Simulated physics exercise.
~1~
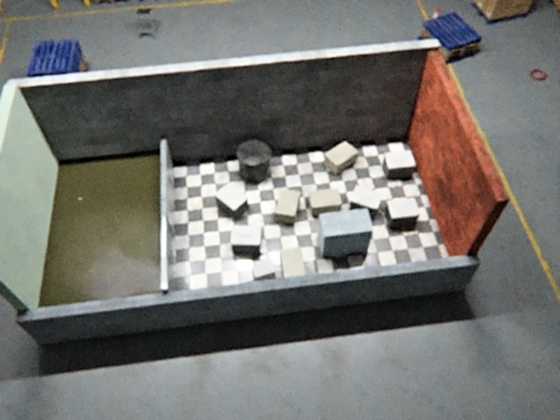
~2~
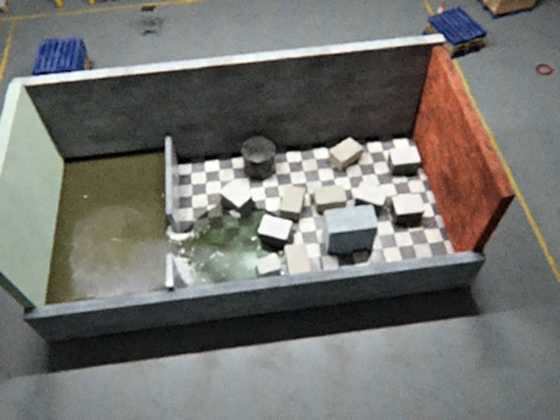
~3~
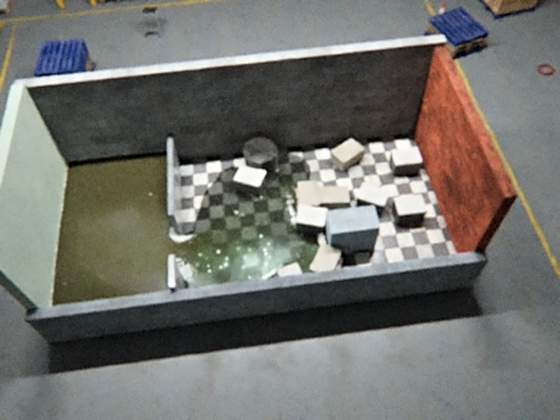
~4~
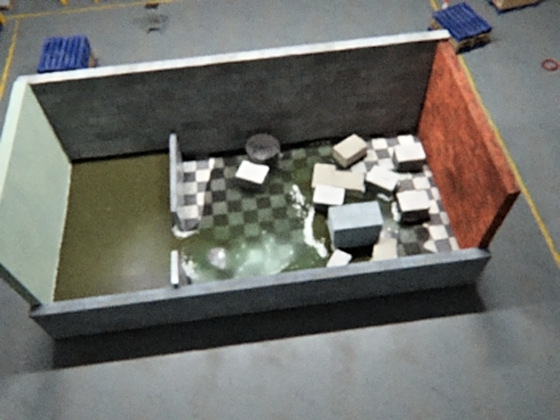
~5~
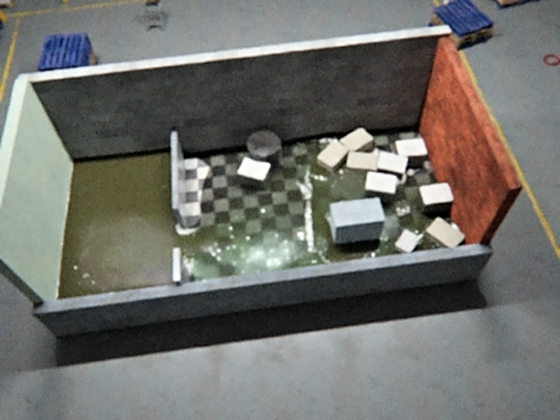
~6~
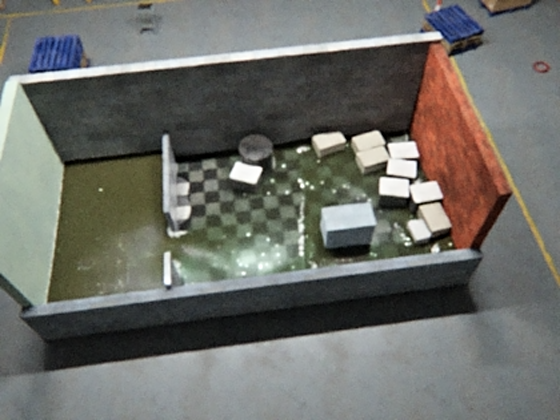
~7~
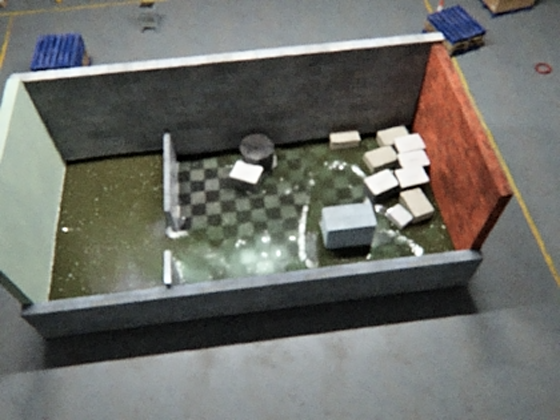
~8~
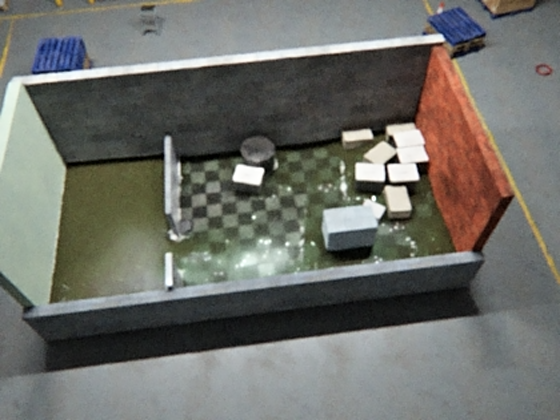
To begin with, greenish water stands behind a partition at the left of a walled, open-topped room, while pale boxes, a large blue-grey block and a dark round object sit on a dry checkered floor. Water then bursts through an opening in the partition and spreads rightward, foaming as it goes. It shoves the nearer boxes along, leaving one beside the round object. The flood reaches the reddish right wall, and most of the boxes bunch up there. Finally they drift back a little to the left, clustered in murky water, while the big block stays put.
